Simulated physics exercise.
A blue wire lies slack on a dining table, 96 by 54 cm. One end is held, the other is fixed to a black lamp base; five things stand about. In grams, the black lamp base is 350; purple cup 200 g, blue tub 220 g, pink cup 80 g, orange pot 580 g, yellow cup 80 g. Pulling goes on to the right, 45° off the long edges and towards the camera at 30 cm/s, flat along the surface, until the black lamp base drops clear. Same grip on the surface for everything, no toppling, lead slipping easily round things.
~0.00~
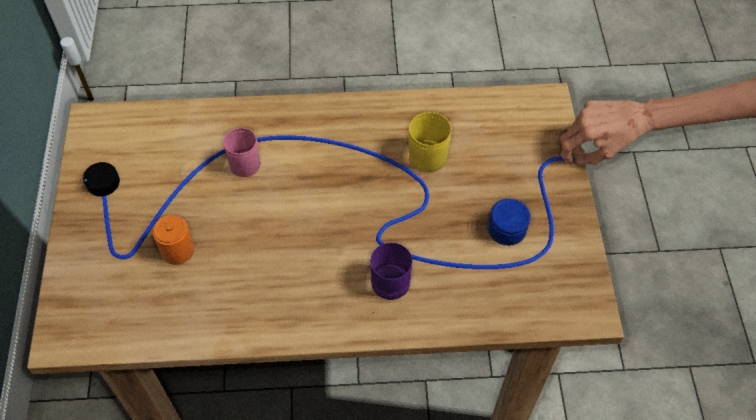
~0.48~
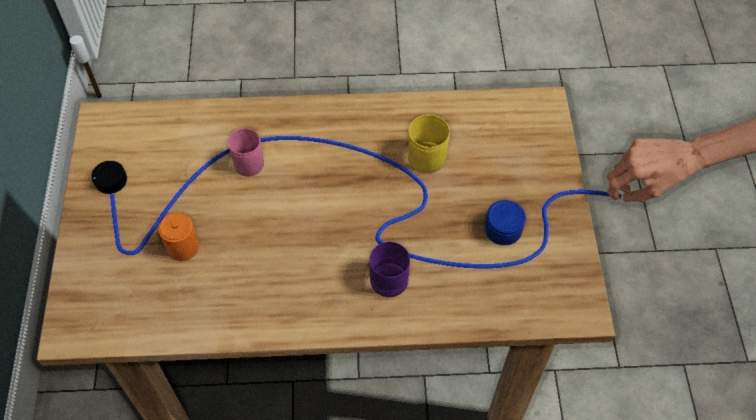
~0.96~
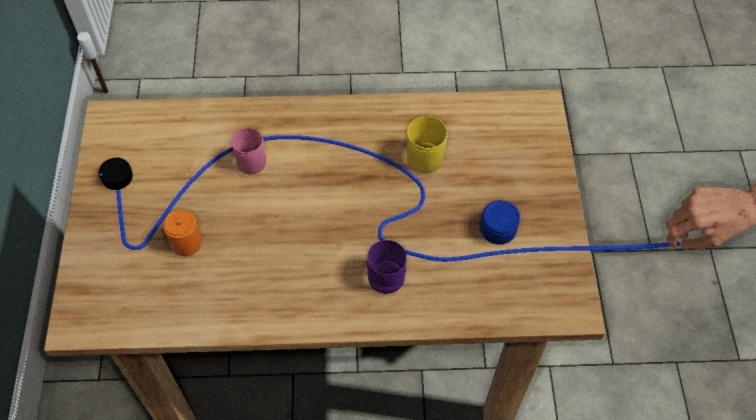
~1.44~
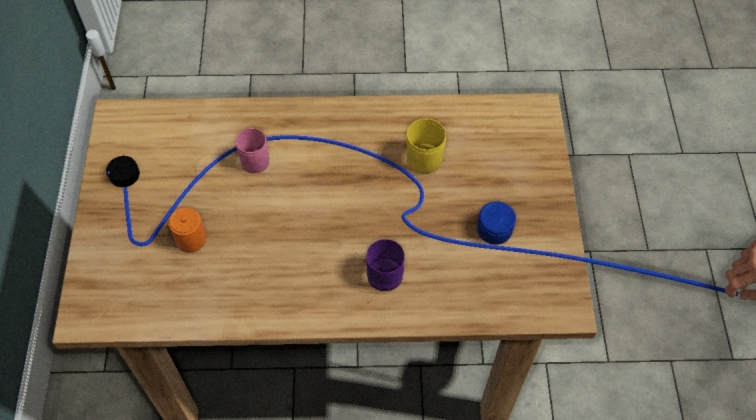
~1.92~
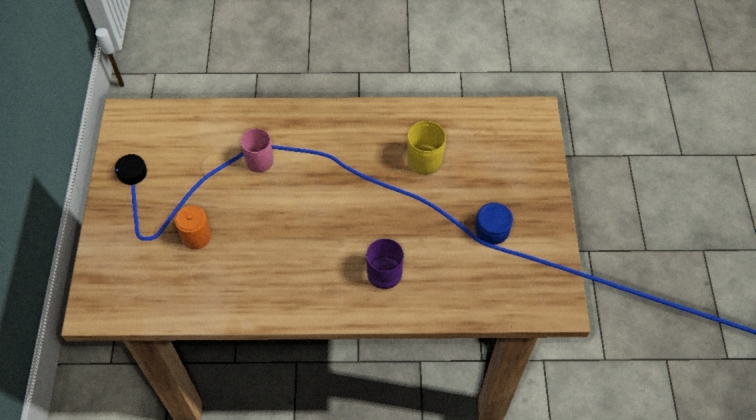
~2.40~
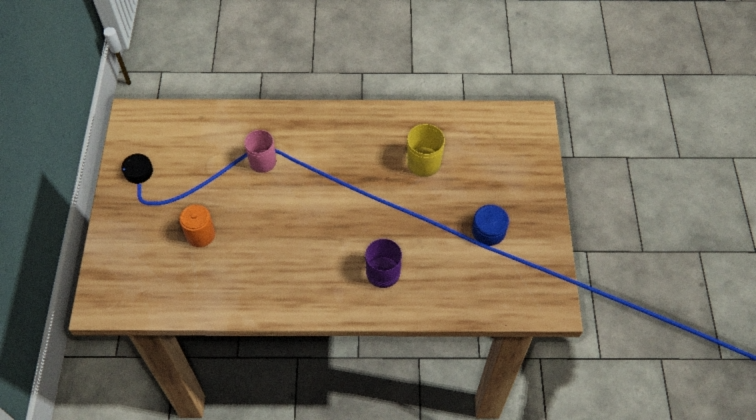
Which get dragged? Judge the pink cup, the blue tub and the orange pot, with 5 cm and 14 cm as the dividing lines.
In order: The pink cup travels a long way; the blue tub stays in the low band; the orange pot barely shifts.
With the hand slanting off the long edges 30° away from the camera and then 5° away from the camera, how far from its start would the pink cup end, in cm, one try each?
About 11 cm, then about 16 cm.
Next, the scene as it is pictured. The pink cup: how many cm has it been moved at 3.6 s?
I'd put it at around 20 centimetres.
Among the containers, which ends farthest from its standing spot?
Looks like the pink cup.
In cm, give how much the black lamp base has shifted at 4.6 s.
Some 46 cm.
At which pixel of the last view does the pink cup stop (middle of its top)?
Pixel estimate: About (244, 228).
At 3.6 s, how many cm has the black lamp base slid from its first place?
By that time it sits around 18 centimetres from where it began.
After 3.6 s the black lamp base has slid 17 cm; shifted so far, pink cup 20 cm.
After 4.6 s the black lamp base has slid 45 cm; shifted so far, pink cup 20 cm.
After 5.5 s the black lamp base has slid 74 cm; shifted so far, pink cup 20 cm, purple cup 3 cm.
After 6.3 s the black lamp base is off the top; shifted so far, pink cup 20 cm at (244, 228), purple cup 3 cm, blue tub 0 cm at (492, 219), orange pot 0 cm at (194, 214).
